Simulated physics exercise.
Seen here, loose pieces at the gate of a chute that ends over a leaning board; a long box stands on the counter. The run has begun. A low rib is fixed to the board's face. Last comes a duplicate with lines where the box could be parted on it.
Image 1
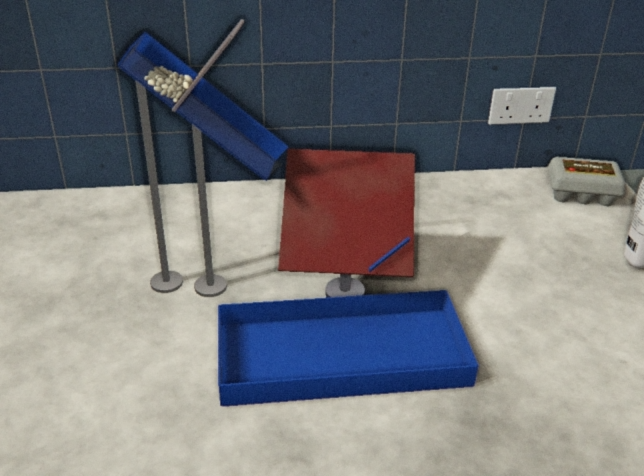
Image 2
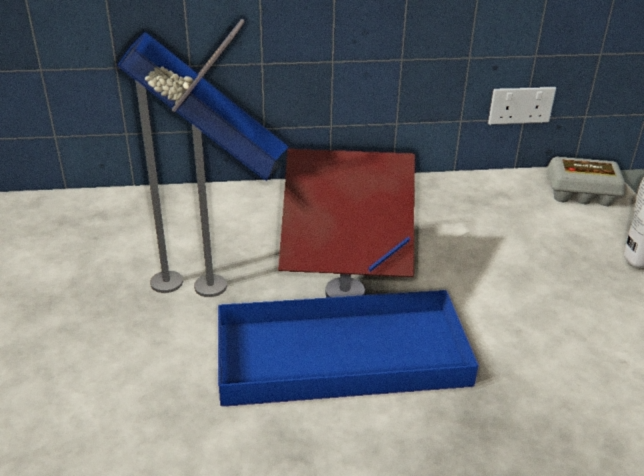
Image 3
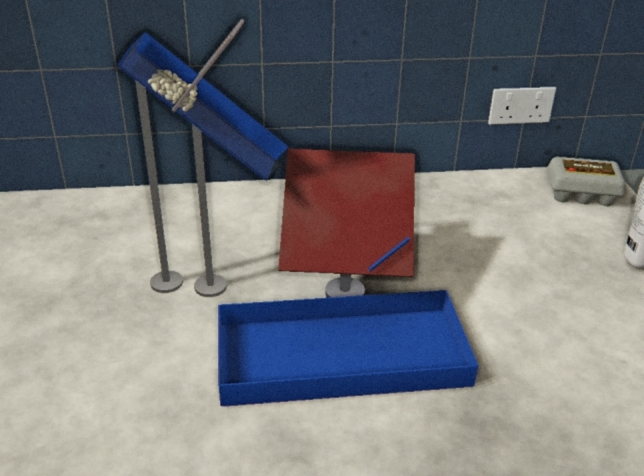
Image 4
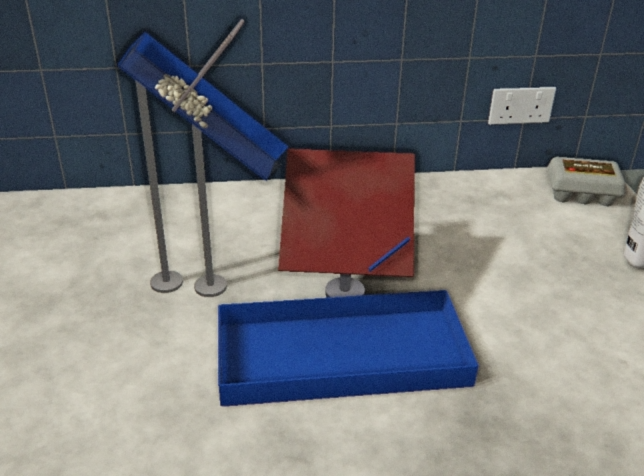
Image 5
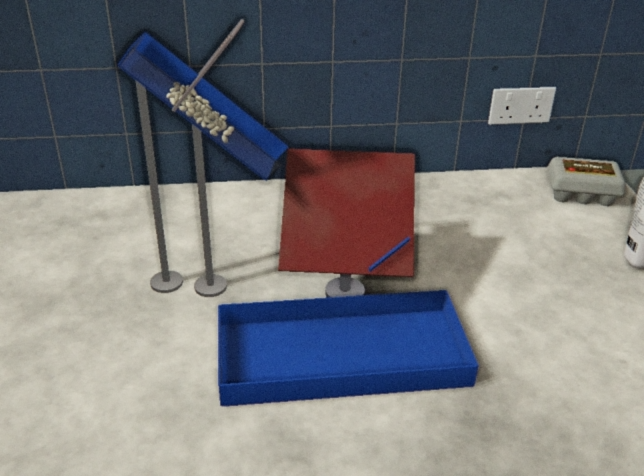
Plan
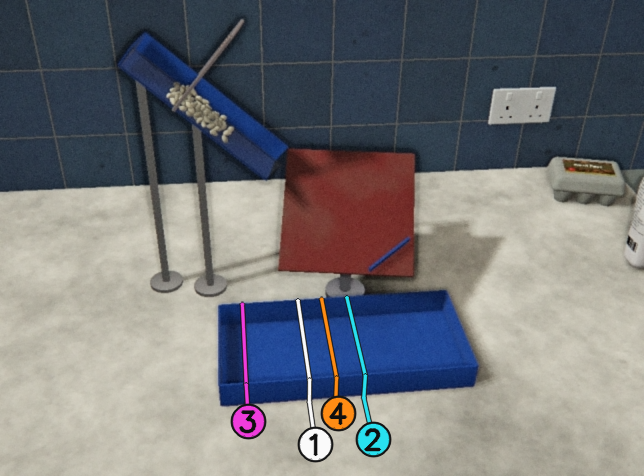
In the video, white beans rest behind a gate in a sloping blue chute above a tilted red board and an empty blue box, then slide past the gate and spread partway down the chute.
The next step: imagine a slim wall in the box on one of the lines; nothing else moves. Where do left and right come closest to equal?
Choose 2.
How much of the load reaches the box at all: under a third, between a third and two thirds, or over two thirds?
Over two thirds.
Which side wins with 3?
Right.
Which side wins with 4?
The right side.
On the marked copy, line 1 crosses the front rim at (309, 378); line 2 crosses the front rim at (365, 374); line 3 crosses the front rim at (246, 383); line 4 crosses the front rim at (336, 376).
For line 1, of what is caught, only a few on the left of the divider, all but a few on the right.
For line 2, of what is caught, close to half on the left of the divider, close to half on the right.
For line 3, of what is caught, none at all on the left of the divider, the whole lot on the right.
For line 4, of what is caught, a small share on the left of the divider, the bulk on the right.
